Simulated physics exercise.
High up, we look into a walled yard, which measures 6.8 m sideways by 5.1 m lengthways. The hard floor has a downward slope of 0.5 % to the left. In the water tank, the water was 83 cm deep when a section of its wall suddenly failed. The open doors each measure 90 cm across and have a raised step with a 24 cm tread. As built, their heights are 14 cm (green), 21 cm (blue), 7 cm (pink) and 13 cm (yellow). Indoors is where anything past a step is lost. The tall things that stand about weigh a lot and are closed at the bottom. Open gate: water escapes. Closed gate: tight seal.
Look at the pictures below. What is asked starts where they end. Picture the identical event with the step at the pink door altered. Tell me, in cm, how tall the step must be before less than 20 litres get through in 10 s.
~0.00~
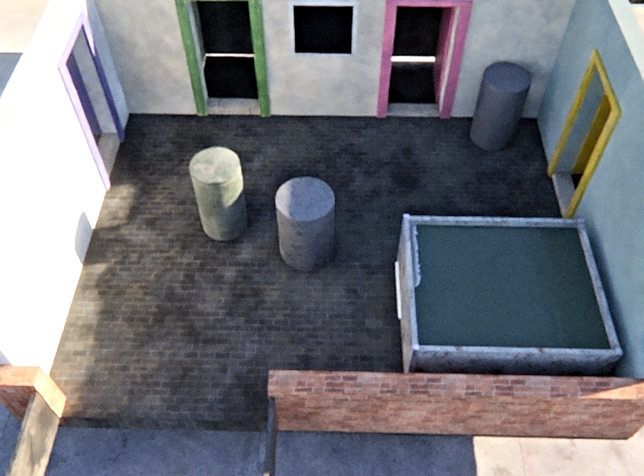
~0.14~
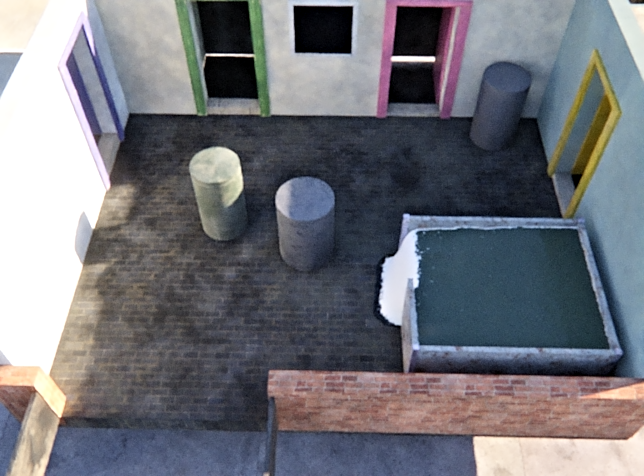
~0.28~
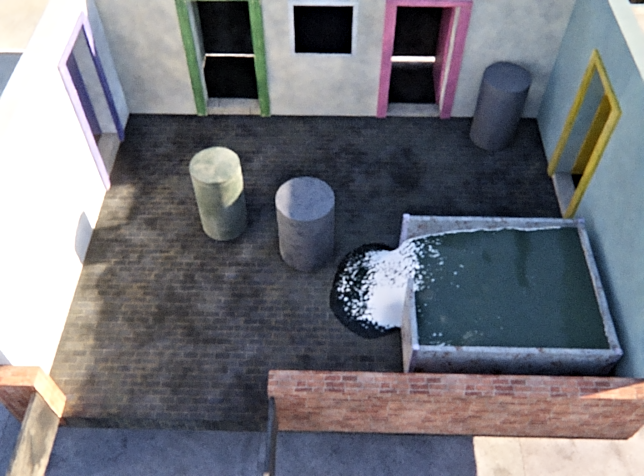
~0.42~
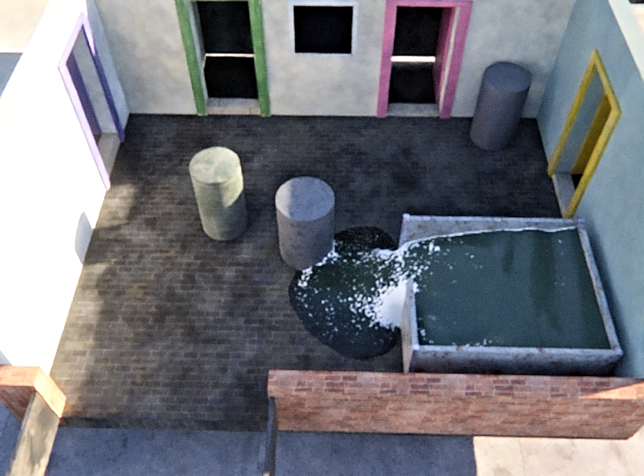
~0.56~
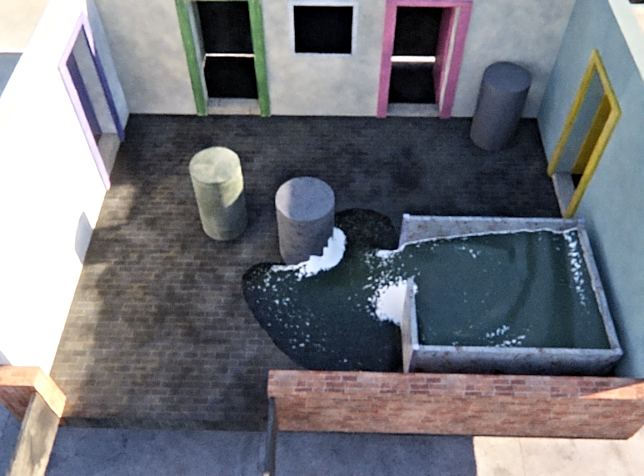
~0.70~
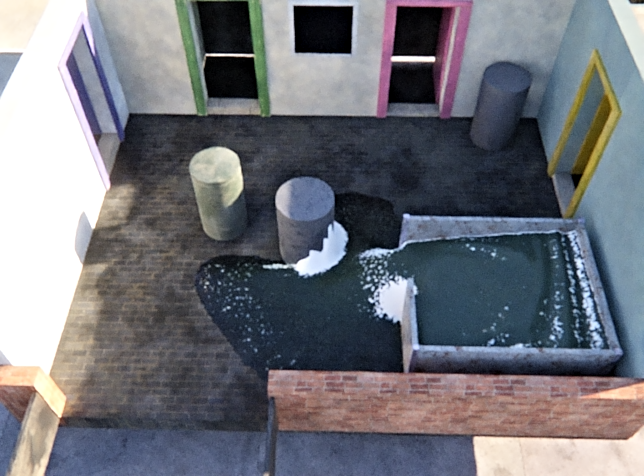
It would have to be roughly 7.5 cm high.
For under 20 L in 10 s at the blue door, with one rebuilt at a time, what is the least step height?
For blue: Close to 11.5 cm.
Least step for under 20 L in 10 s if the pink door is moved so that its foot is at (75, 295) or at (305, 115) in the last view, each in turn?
Roughly 19 and 14.0 cm.
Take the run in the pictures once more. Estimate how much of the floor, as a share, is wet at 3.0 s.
Close to 65 per cent is wet.
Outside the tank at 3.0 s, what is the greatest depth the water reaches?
Roughly 32 cm.
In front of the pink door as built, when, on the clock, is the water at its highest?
2.6 s.
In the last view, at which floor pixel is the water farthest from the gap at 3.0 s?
Close to pixel (130, 115).
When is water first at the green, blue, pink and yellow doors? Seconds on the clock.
The green door at 1.8 s, the blue door at 2.2 s, the pink door at 2.0 s, the yellow door at 5.0 s.
After 1.4 s water covers 40 % of the floor, deepest (52 cm) near (330, 267); it has not reached the pink door.
After 3.0 s water covers 65 % of the floor, deepest (32 cm) near (330, 267); 11 cm at the pink door, 8 litres in over its 7 cm step.
After 10.0 s water covers 90 % of the floor, deepest (12 cm) near (548, 192); 9 cm at the pink door, 27 litres in over its 7 cm step.
At the pink door as built, the water arrived by 2.0 s and peaked near 12 cm at 2.6 s.
With a step of 7 cm, 27 litres would have come in within the 10 s; with 9.5 cm, 7 litres. So under 20 litres takes about 7.5 cm.
